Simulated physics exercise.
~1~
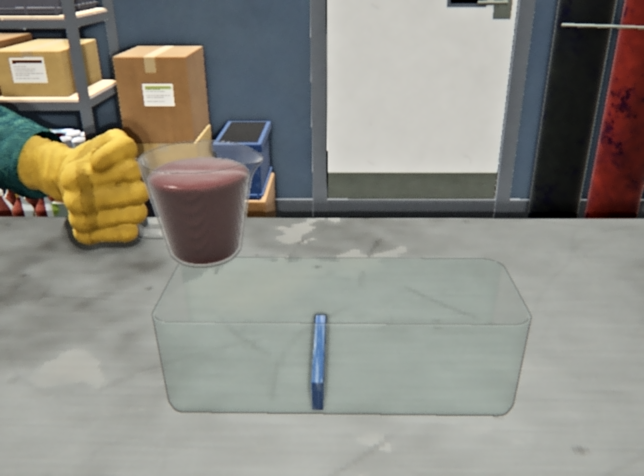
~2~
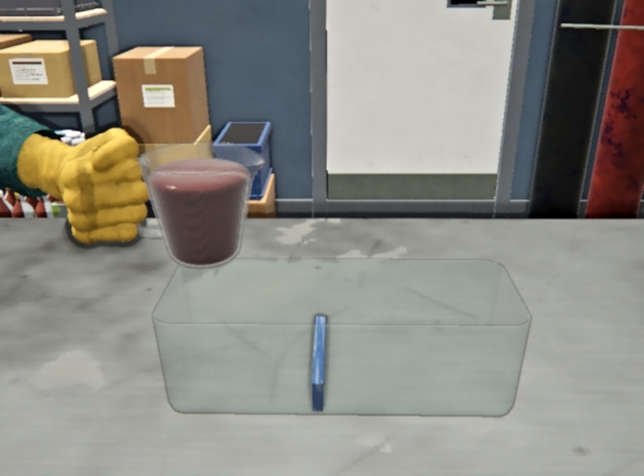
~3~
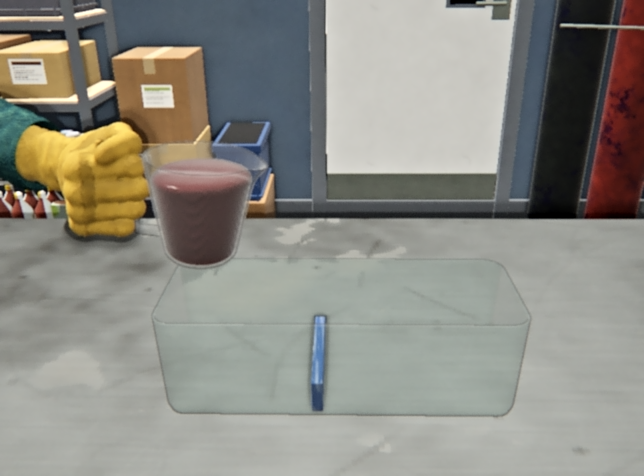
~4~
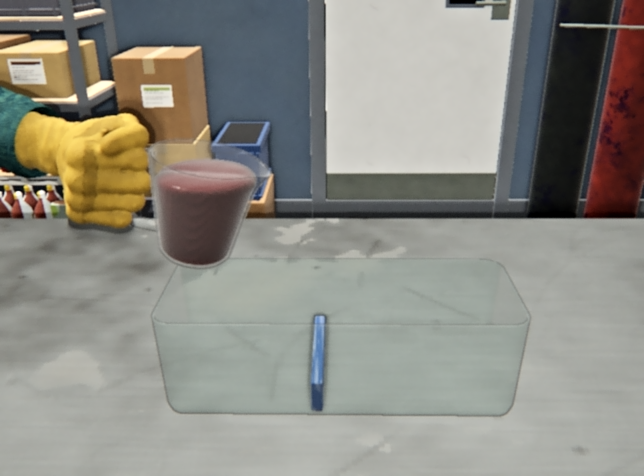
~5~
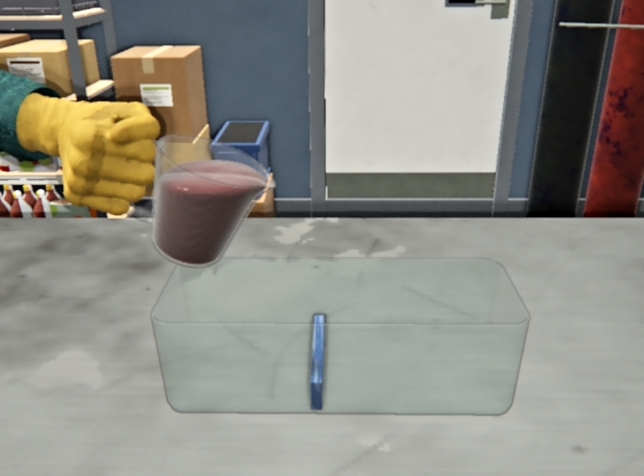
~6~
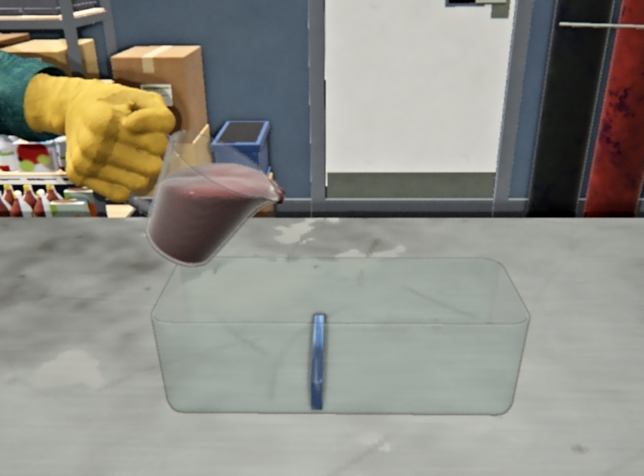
To begin with, a yellow-gloved hand holds a clear jug of dark reddish liquid upright above the left end of a long, clear basin with a low blue wall across its floor. The hand then tilts the jug rightward, slowly at first and then more steeply, until the liquid reaches the pouring edge.
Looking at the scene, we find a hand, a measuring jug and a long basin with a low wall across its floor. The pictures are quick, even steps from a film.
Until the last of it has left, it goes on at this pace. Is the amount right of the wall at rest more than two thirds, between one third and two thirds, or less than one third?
Well, the amount right of the wall reaches a third without passing two thirds.
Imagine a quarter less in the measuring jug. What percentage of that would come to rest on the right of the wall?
30 %.
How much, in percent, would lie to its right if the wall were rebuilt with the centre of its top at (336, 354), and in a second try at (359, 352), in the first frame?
The first placement gives around 30 percent, the second 10 percent.
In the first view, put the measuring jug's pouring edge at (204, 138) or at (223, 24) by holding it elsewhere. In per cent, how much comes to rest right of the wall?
The first gives 5 %, the second 45 %.
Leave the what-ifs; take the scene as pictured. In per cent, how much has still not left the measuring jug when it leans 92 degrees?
Near 45 percent is still in there.
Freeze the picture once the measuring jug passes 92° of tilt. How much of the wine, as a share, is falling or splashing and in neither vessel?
It's close to 20 %.
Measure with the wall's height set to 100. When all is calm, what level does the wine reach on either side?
The left side ends up close to 40, the right side close to 20.
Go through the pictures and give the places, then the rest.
In the first picture, tilt 0°; pouring edge (263, 158); surface from (150, 170) to (251, 170); the long basin's rim runs from (167, 288) to (516, 291); the wall's top is at (319, 347).
In the second picture, tilt 1°; pouring edge (264, 161); surface from (151, 171) to (251, 172).
In the third picture, tilt 6°; pouring edge (267, 166); surface from (154, 170) to (253, 174).
In the fourth picture, tilt 12°; pouring edge (272, 174); surface from (159, 171) to (259, 176).
In the fifth picture, tilt 21°; pouring edge (276, 184); surface from (160, 174) to (269, 176).
In the sixth picture, tilt 32°; pouring edge (280, 198); surface from (163, 180) to (274, 189); 2 per cent is over the edge.
A moment on, the measuring jug is tipped on its side and 44 per cent is still to pour, 10 is left of the wall and 28 right of it.
Next, the measuring jug is tipped right over and 3 per cent is still to pour, 49 is left of the wall and 46 right of it.
Then the measuring jug is tipped right over and 0 per cent is still to pour, 53 is left of the wall and 46 right of it.
Later the measuring jug is tipped right over and 0 per cent is still to pour, 53 is left of the wall and 46 right of it.
Finally, 53 per cent lies left of the wall, 46 right of it and 1 outside.
